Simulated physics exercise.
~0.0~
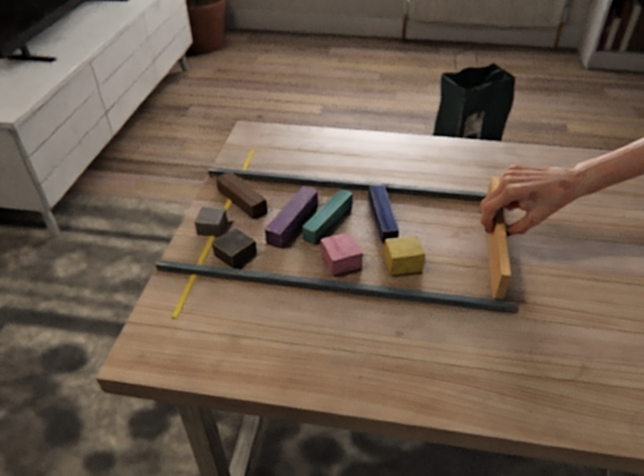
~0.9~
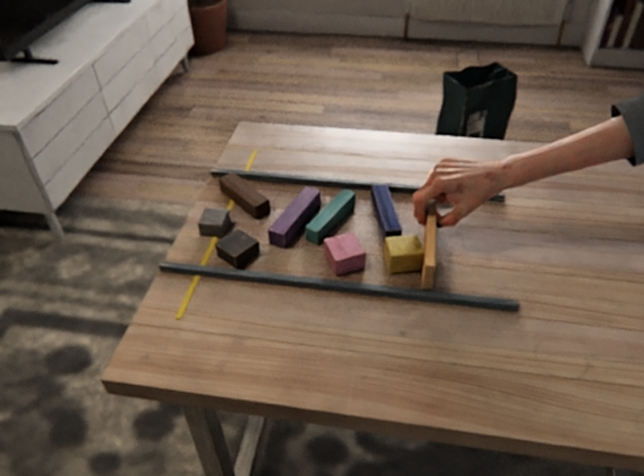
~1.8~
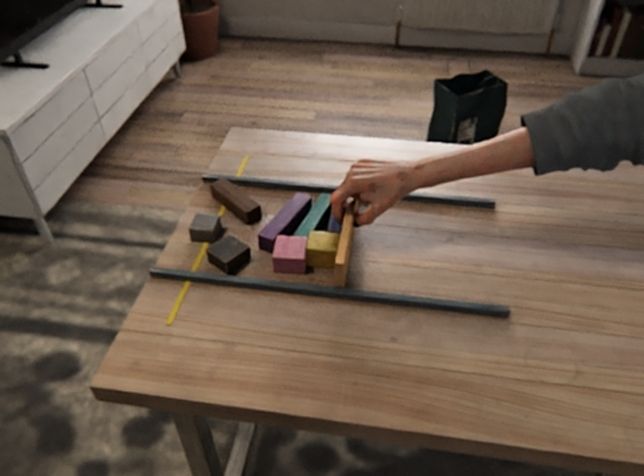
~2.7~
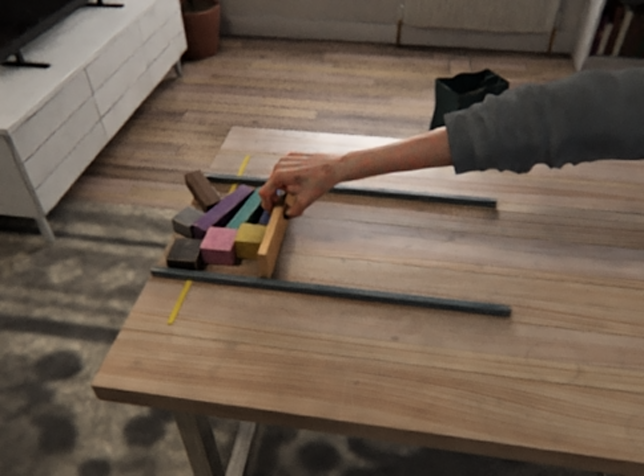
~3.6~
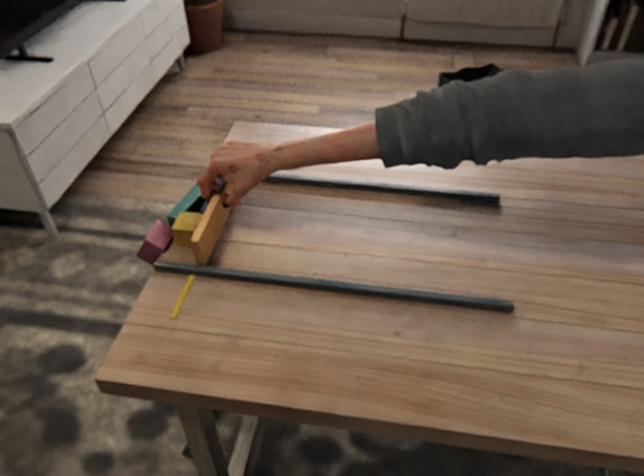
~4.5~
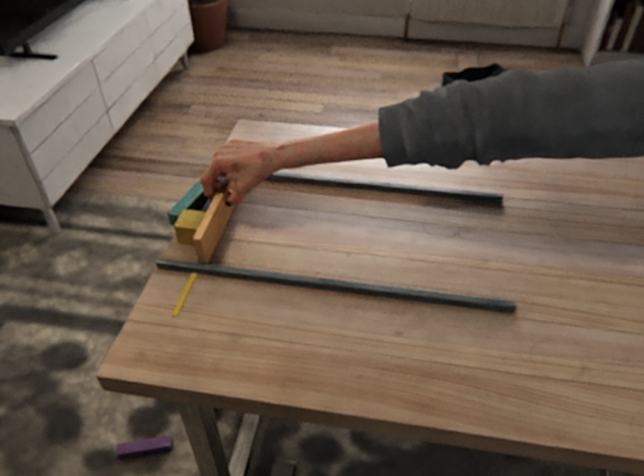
On a wooden table in a living room, a hand slid an upright board leftward between two rails, bunching colored blocks and sticks together and pushing most off the end, leaving yellow and teal pieces by the board and a purple one on the floor.
